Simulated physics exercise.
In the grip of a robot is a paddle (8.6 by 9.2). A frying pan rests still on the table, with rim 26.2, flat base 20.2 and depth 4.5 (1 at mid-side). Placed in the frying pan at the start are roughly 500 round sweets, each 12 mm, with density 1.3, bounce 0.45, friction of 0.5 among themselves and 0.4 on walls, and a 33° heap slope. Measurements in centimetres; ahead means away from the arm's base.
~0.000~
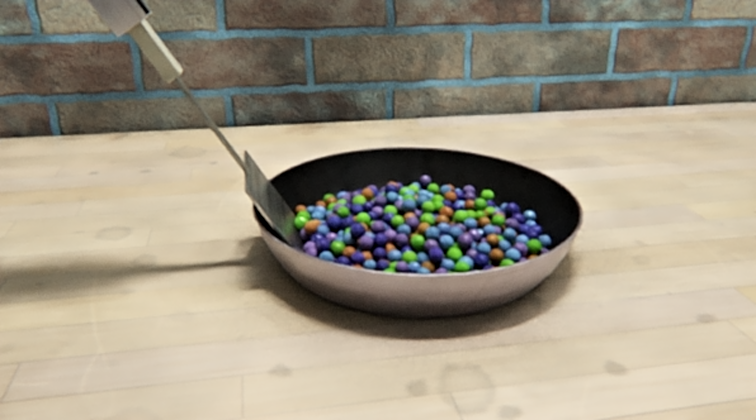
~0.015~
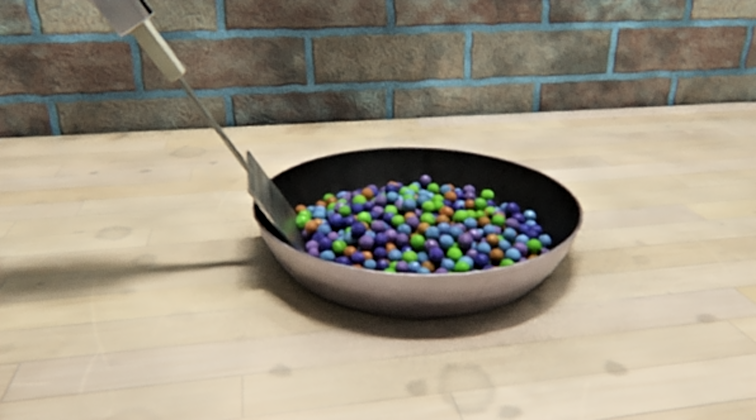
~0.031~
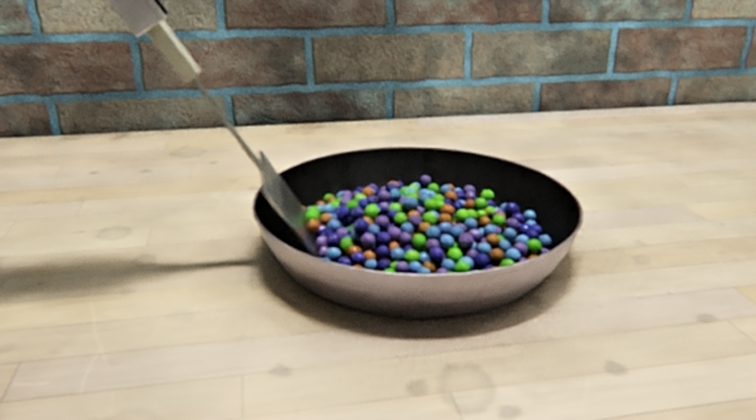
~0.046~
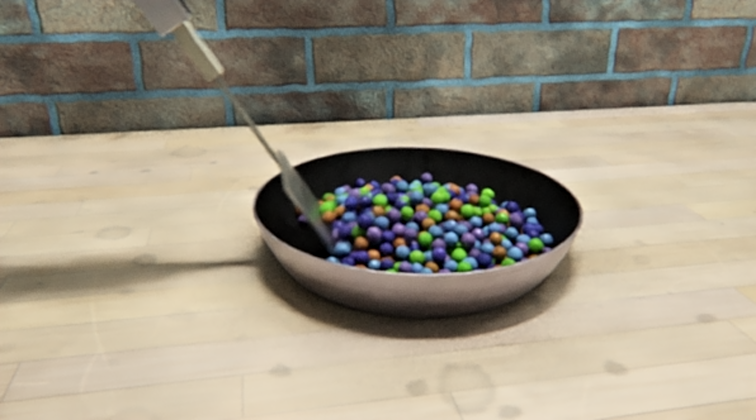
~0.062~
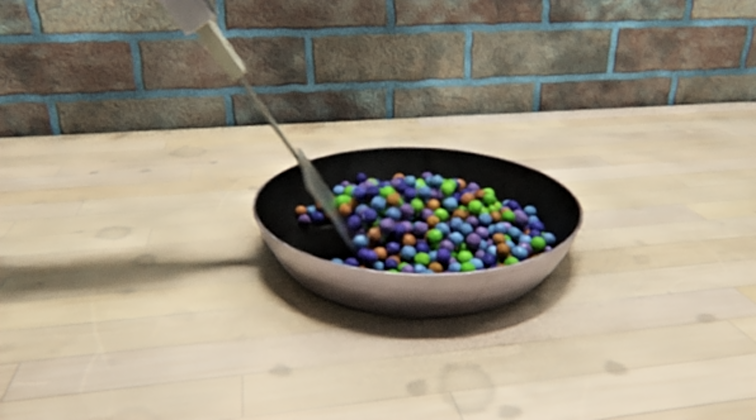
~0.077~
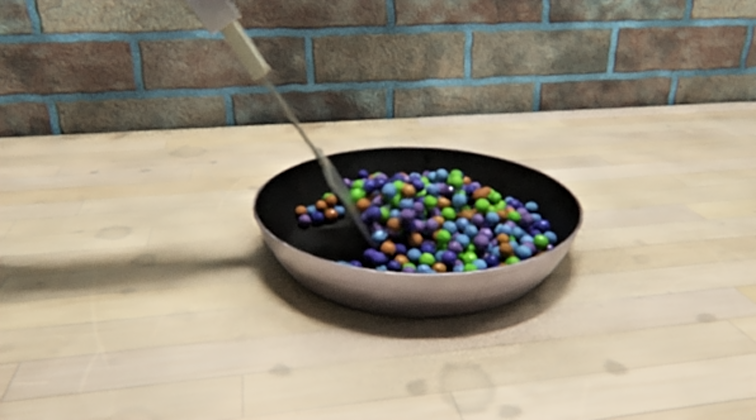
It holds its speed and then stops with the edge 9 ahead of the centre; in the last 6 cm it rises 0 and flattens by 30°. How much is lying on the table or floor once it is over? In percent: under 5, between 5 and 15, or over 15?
Between 5 and 15 percent.
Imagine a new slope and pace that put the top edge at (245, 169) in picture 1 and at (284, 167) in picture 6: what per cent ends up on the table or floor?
About 0 per cent.
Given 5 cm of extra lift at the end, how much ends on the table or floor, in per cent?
About 25 %.
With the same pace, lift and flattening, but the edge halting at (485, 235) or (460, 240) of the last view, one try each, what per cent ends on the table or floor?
First try about 0 percent, second about 0 percent.
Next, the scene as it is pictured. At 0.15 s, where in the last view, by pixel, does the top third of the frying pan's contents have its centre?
Centre: Approx. (478, 197) in the last view.
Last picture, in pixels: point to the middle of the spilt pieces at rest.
I'd point to somewhere close to (590, 214).
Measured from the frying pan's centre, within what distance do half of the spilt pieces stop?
I'd say some 20 centimetres, give or take.
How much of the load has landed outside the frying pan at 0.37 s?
I'd say close to 8 in a hundred.
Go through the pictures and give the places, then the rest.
In the first frame, paddle top edge at (245, 169), sloping 59°; upper third of the load around (409, 224), from x 300 to 545, top at y 180; 495 in the frying pan.
In the second frame, paddle top edge at (248, 169), sloping 59°; upper third of the load around (409, 224), from x 300 to 545, top at y 180.
In the third frame, paddle top edge at (261, 169), sloping 59°; upper third of the load around (403, 221), from x 300 to 545, top at y 180.
In the fourth frame, paddle top edge at (282, 168), sloping 59°; upper third of the load around (406, 216), from x 300 to 545, top at y 180.
In the fifth frame, paddle top edge at (303, 166), sloping 59°; upper third of the load around (411, 211), from x 300 to 550, top at y 180.
In the sixth frame, paddle top edge at (324, 165), sloping 59°; upper third of the load around (418, 206), from x 300 to 550, top at y 175; 495 in the frying pan.
After 0.11 s, sloping 59°, highest piece 8 above the table; 495 in the frying pan.
After 0.15 s, sloping 50°, highest piece 9 above the table; 495 in the frying pan.
After 0.37 s, sloping 29°, highest piece 6 above the table; 453 in the frying pan, 38 on the table or floor, 4 on the blade or in flight.
After 1.42 s, sloping 29°, highest piece 6 above the table; 451 in the frying pan, 44 on the table or floor.
At rest, 451 in the frying pan, 44 on the table or floor. That is 9 % on the table or floor.
